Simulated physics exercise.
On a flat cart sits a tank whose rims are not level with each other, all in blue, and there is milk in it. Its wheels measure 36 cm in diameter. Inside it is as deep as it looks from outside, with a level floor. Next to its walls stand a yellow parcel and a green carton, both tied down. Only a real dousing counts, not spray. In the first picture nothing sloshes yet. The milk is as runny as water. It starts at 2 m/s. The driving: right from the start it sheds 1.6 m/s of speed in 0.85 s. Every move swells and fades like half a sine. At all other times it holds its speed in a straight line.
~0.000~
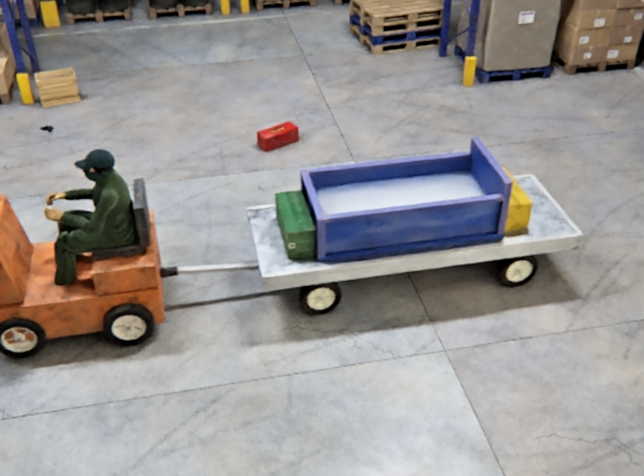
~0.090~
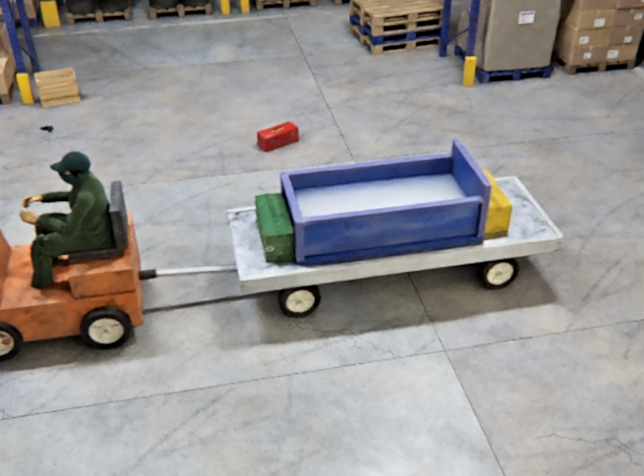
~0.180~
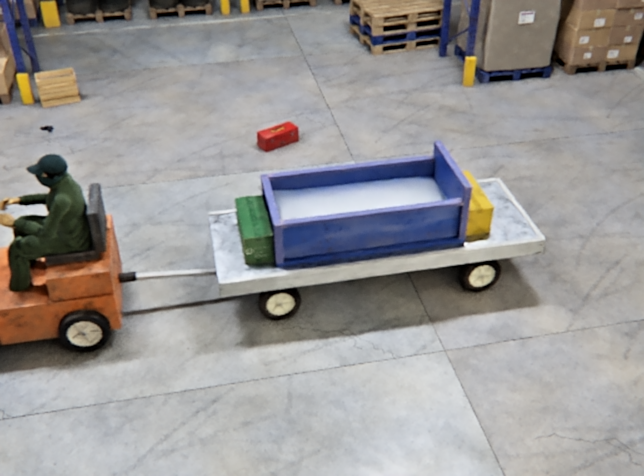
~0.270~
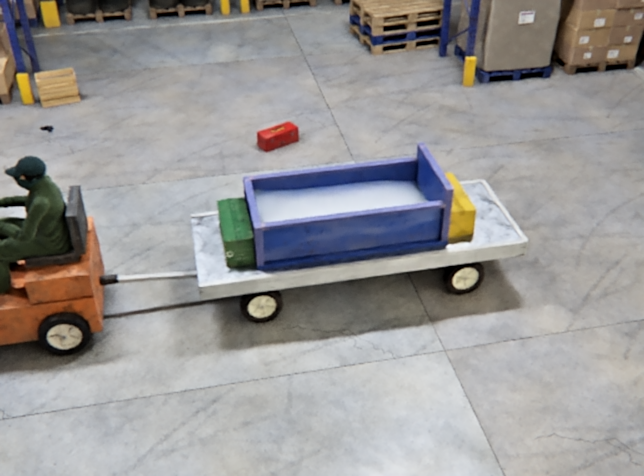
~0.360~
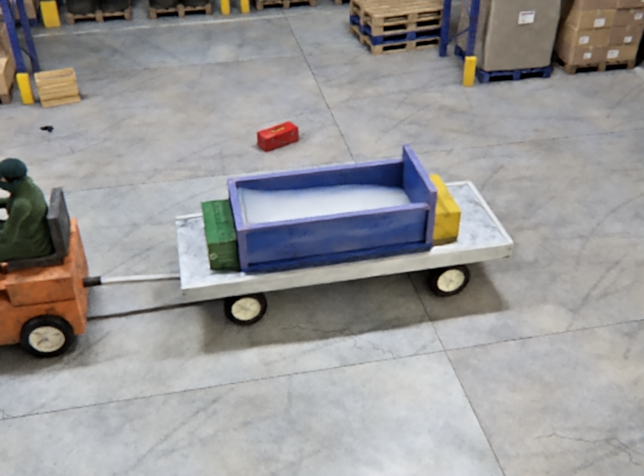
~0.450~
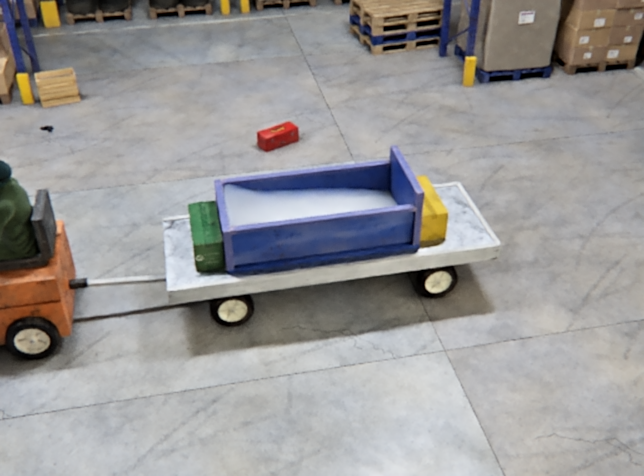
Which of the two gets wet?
The yellow parcel takes a soaking and the green carton gets doused.
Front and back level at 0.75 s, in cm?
Front 56 cm, back 6 cm.
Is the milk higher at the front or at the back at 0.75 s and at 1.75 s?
At the front, then the back.
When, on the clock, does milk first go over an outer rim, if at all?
At about 0.9 s.
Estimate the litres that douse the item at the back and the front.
Roughly 3 and 9 L.
After 0.75 s front 56 cm, middle 17 cm, back 7 cm above the floor; no loss so far.
After 1.25 s front 36 cm, middle 28 cm, back 5 cm above the floor; the loss stands at 4 per cent, over the front.
After 1.75 s front 17 cm, middle 17 cm, back 45 cm above the floor; the loss stands at 5 per cent, over the front.
After 3.84 s the loss stands at 8 per cent, over the front; the yellow parcel has caught 3 litres and the green carton 9 litres.
